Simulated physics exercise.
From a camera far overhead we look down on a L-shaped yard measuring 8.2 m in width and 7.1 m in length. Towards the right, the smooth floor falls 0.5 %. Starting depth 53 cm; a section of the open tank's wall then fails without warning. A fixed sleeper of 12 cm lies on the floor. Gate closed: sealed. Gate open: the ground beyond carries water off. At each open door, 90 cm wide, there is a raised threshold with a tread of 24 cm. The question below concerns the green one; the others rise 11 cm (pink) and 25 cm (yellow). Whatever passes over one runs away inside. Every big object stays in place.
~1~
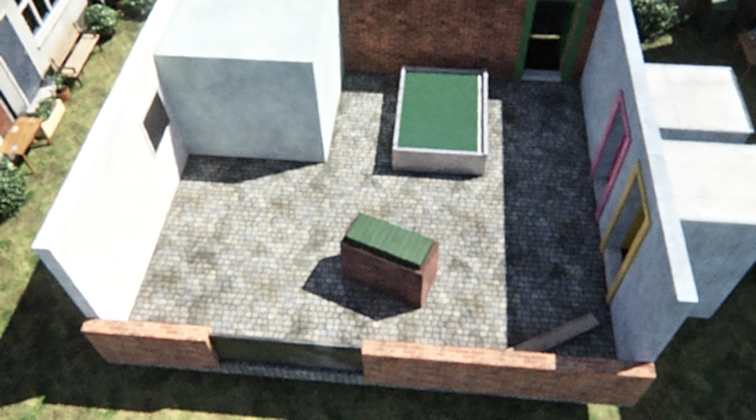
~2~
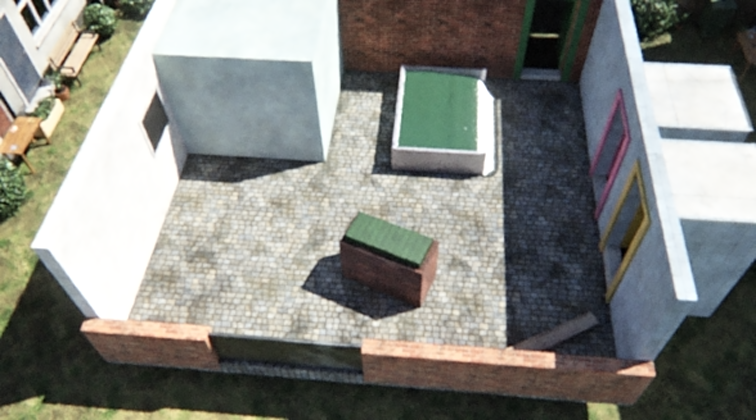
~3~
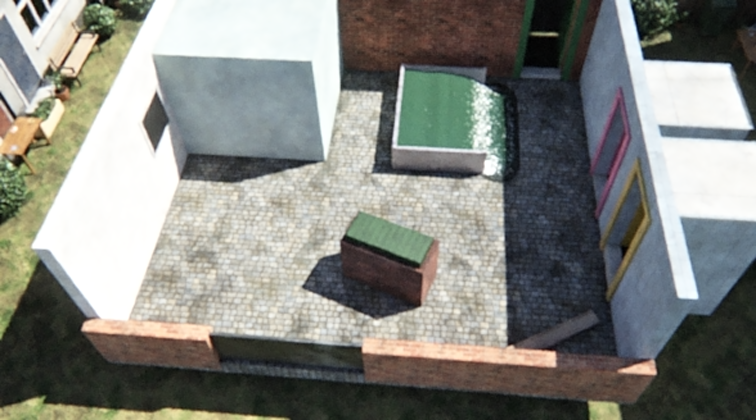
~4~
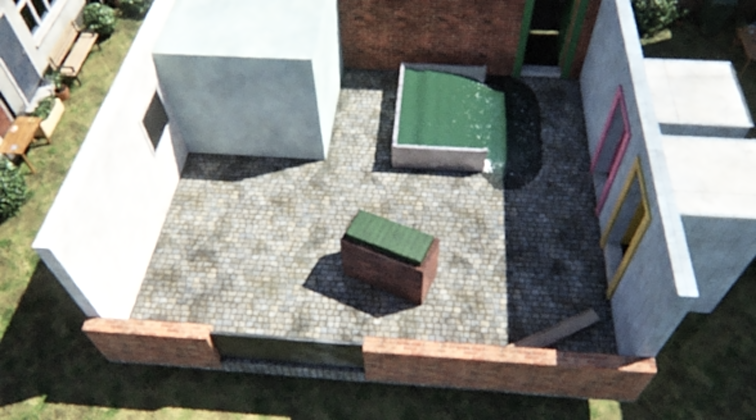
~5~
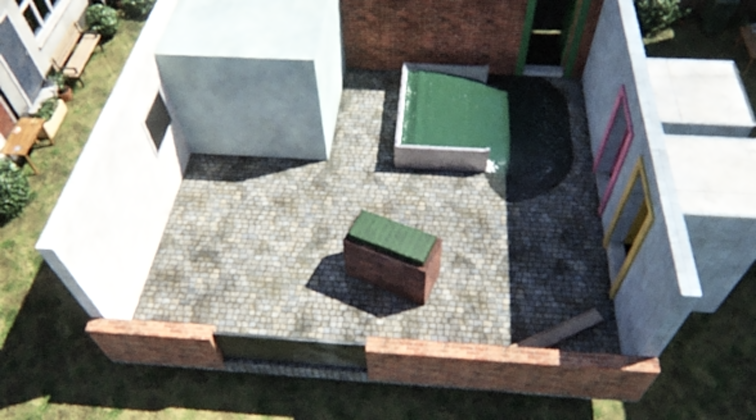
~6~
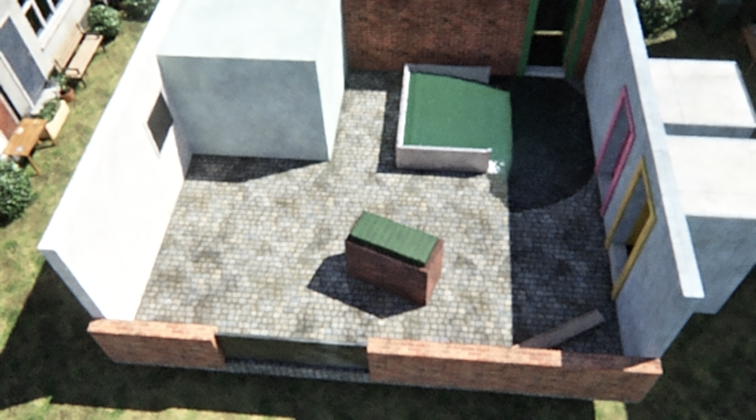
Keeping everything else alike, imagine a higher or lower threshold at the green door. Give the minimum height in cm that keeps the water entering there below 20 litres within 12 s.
It would need to be at least 22 cm high.
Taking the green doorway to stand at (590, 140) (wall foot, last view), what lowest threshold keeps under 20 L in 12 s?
Roughly 30 cm, give or take.
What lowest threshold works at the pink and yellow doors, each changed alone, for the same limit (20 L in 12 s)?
Some 17 cm for pink, some 5.5 cm for yellow.
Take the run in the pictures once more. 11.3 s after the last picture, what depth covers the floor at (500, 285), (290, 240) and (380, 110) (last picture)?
Going through the spots in order gives 6, 2 and 2 centimetres.
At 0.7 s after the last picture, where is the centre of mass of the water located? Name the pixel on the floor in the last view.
Approximately (496, 128).
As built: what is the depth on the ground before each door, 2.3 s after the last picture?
Green 22, pink 16, yellow 9 cm.
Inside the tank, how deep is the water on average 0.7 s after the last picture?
Around 25 centimetres.
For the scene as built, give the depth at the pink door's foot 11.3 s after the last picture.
Depth: Near 6.0 cm.
Then, 0.7 s after the last picture water covers 20 % of the floor, deepest (38 cm) near (579, 132); 13 cm at the green door, 0 litres in over its 11 cm threshold.
Then, 2.3 s after the last picture water covers 25 % of the floor, deepest (25 cm) near (580, 80); 22 cm at the green door, 73 litres in over its 11 cm threshold.
Then, 11.3 s after the last picture water covers 95 % of the floor, deepest (8 cm) near (552, 374); 7 cm at the green door, 121 litres in over its 11 cm threshold.
At the green door as built, the water peaked near 26 cm, 1.5 s after the last picture.
Run again over the same 12 s with other heights there, 39 litres in over 18.5 cm, 13 litres over 24.5 cm. The limit of 20 litres is kept from about 22 cm up.
